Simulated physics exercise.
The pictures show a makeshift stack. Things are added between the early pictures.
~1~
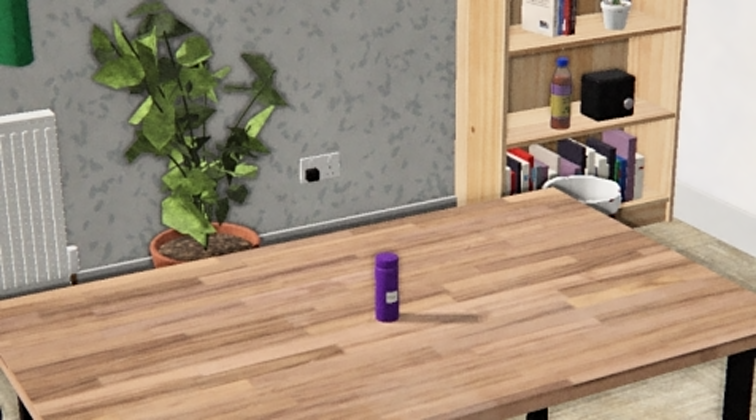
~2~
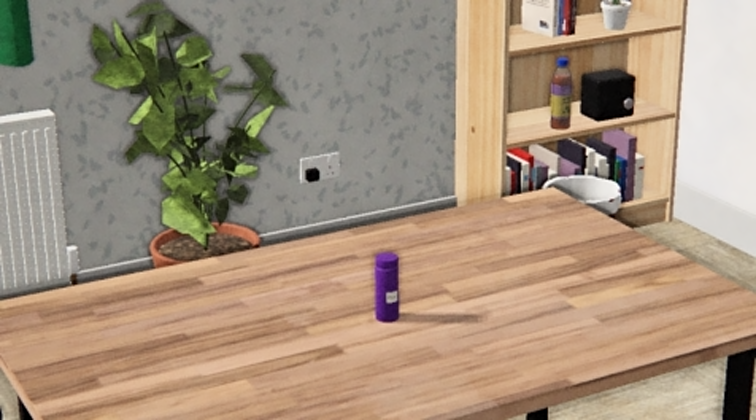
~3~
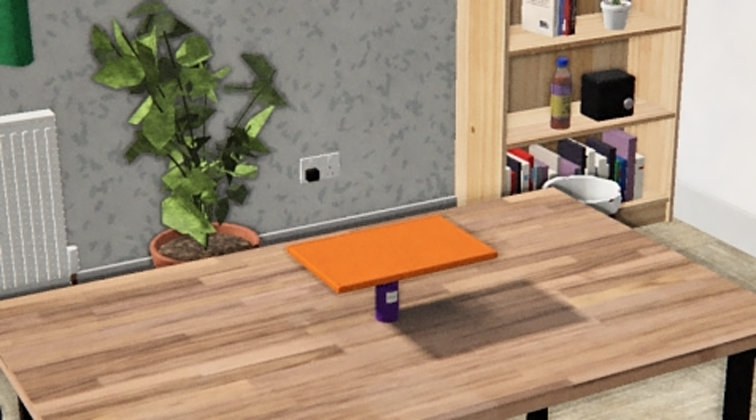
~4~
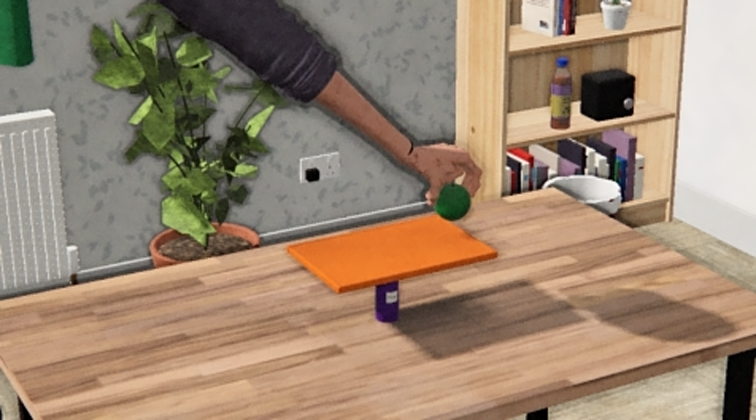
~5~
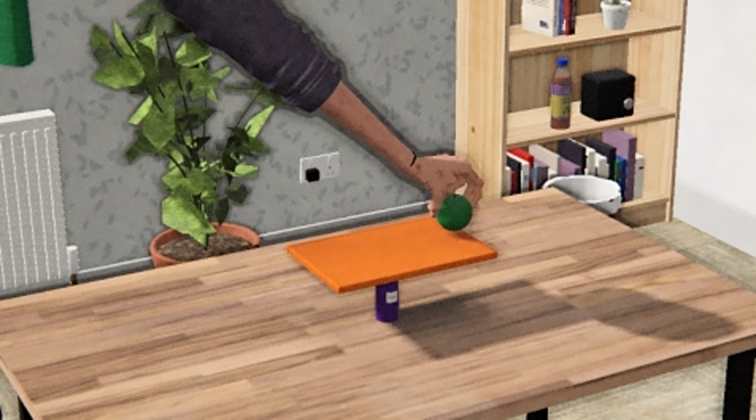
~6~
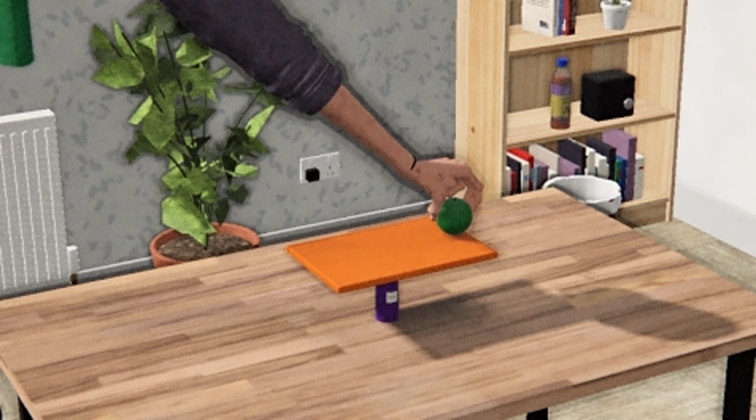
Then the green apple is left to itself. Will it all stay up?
As it turns out, it comes apart.
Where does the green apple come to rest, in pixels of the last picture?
Near (508, 271).
Then, 0.30 s on from there, green apple now fallen; orange lid turned 30° from how it was put.
Then, 0.50 s on from there, orange lid turned 42° from how it was put; purple shaker turned 6° from how it was put.
Then, 0.60 s on from there, orange lid now fallen; purple shaker turned 33° from how it was put.
Then, 0.70 s on from there, purple shaker now fallen.
In the end, fallen, green apple, orange lid and purple shaker. At the end, from the last picture's camera, green apple near (508, 271). The stack gives way.
